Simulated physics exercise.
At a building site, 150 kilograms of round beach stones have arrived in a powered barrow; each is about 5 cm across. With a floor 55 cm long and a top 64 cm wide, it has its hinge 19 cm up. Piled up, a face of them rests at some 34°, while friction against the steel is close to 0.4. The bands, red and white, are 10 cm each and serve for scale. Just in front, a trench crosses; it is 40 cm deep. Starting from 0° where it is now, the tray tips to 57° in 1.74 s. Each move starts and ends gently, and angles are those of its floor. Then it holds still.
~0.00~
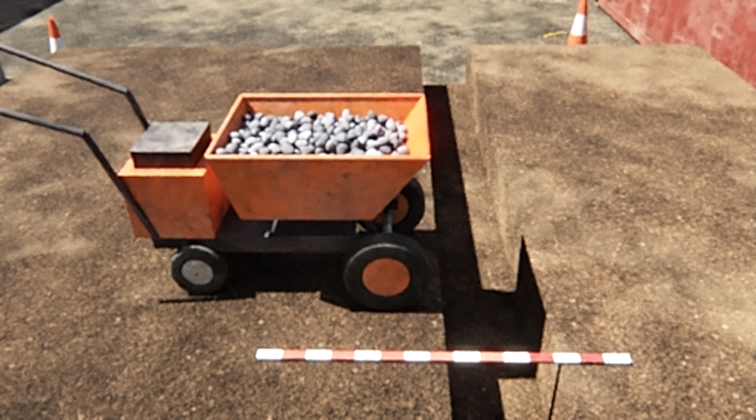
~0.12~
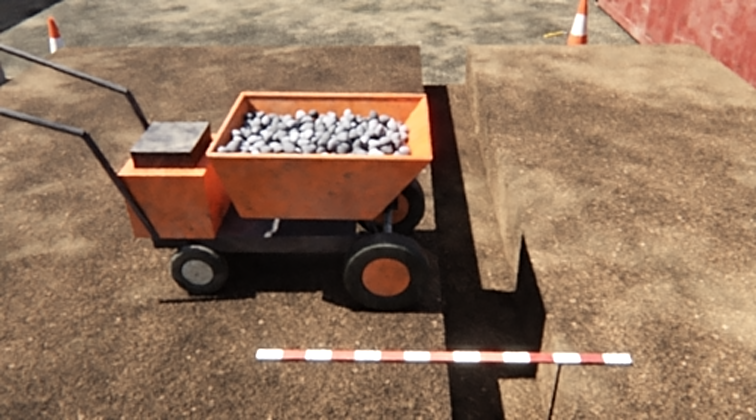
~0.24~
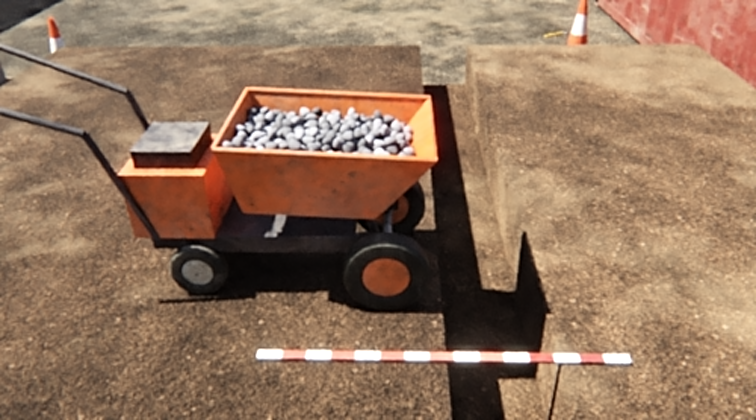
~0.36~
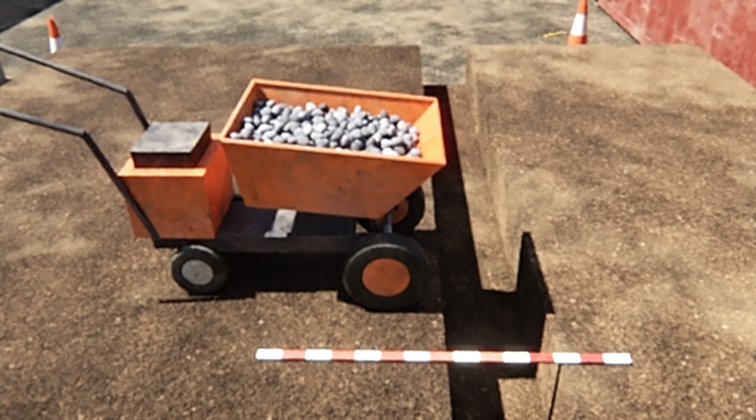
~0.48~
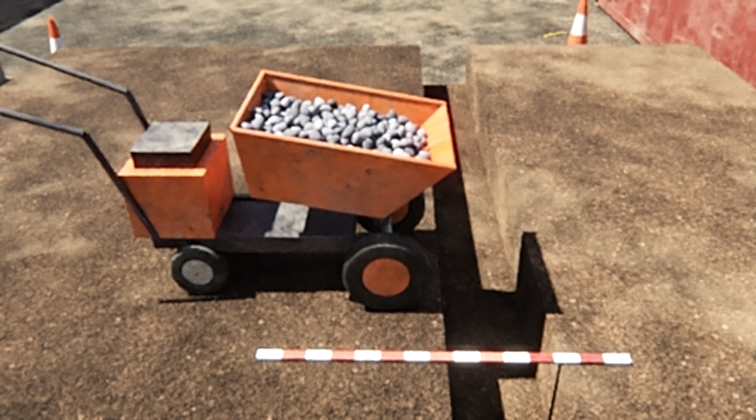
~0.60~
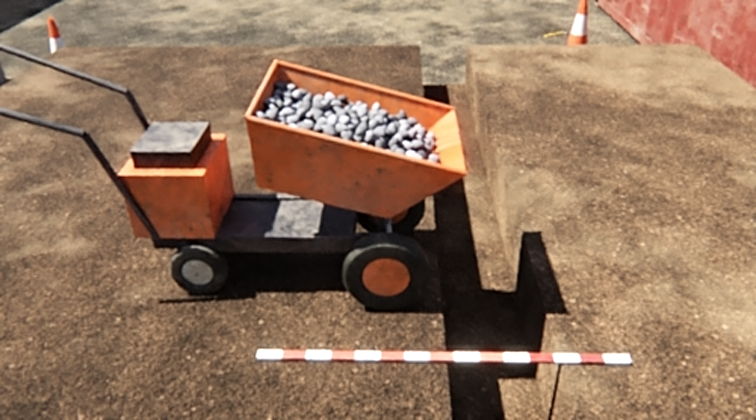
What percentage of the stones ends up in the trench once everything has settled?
About 30 per cent.
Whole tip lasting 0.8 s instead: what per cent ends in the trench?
That would give about 20 percent.
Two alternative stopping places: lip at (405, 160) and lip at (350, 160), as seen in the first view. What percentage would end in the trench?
The first gives about 45 percent and the second about 65 percent.
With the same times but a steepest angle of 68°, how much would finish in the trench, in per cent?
About 45 per cent would end up in the trench.
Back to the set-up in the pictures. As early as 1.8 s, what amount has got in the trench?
Some 5 per cent.
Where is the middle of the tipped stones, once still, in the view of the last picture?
Roughly at (545, 268).
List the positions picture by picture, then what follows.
The tray is at 0°, its lip at (429, 158); the top of the load is at (332, 127), in the first picture.
The tray is at 1°, its lip at (431, 159); the top of the load is at (329, 126); the stones move at 0.1 m/s on average, in the second picture.
Lip at (436, 161), floor tilted 3°, highest stones at (290, 124); the stones move at 0.2 m/s on average, in the third picture.
The tray is at 6°, its lip at (445, 163); the top of the load is at (277, 115); the stones move at 0.3 m/s on average, in the fourth picture.
Lip at (455, 168), floor tilted 11°, highest stones at (282, 106); the stones move at 0.4 m/s on average, in the fifth picture.
Lip at (467, 174), floor tilted 16°, highest stones at (282, 95); the stones move at 0.4 m/s on average, in the sixth picture.
After 1.3 s the floor is at 48°; 100 % in the tray; the foremost stones are at (505, 194).
After 1.8 s the floor is at 57°; 80 % in the tray, 7 % in the trench, 14 % past the trench; the foremost stones are at (597, 270).
After 2.2 s the floor is at 57°; 59 % in the tray, 10 % in the trench, 31 % past the trench; the foremost stones are at (668, 274).
After 4.1 s the floor is at 57°; 36 % in the tray, 30 % in the trench, 34 % past the trench; the foremost stones are at (698, 253).
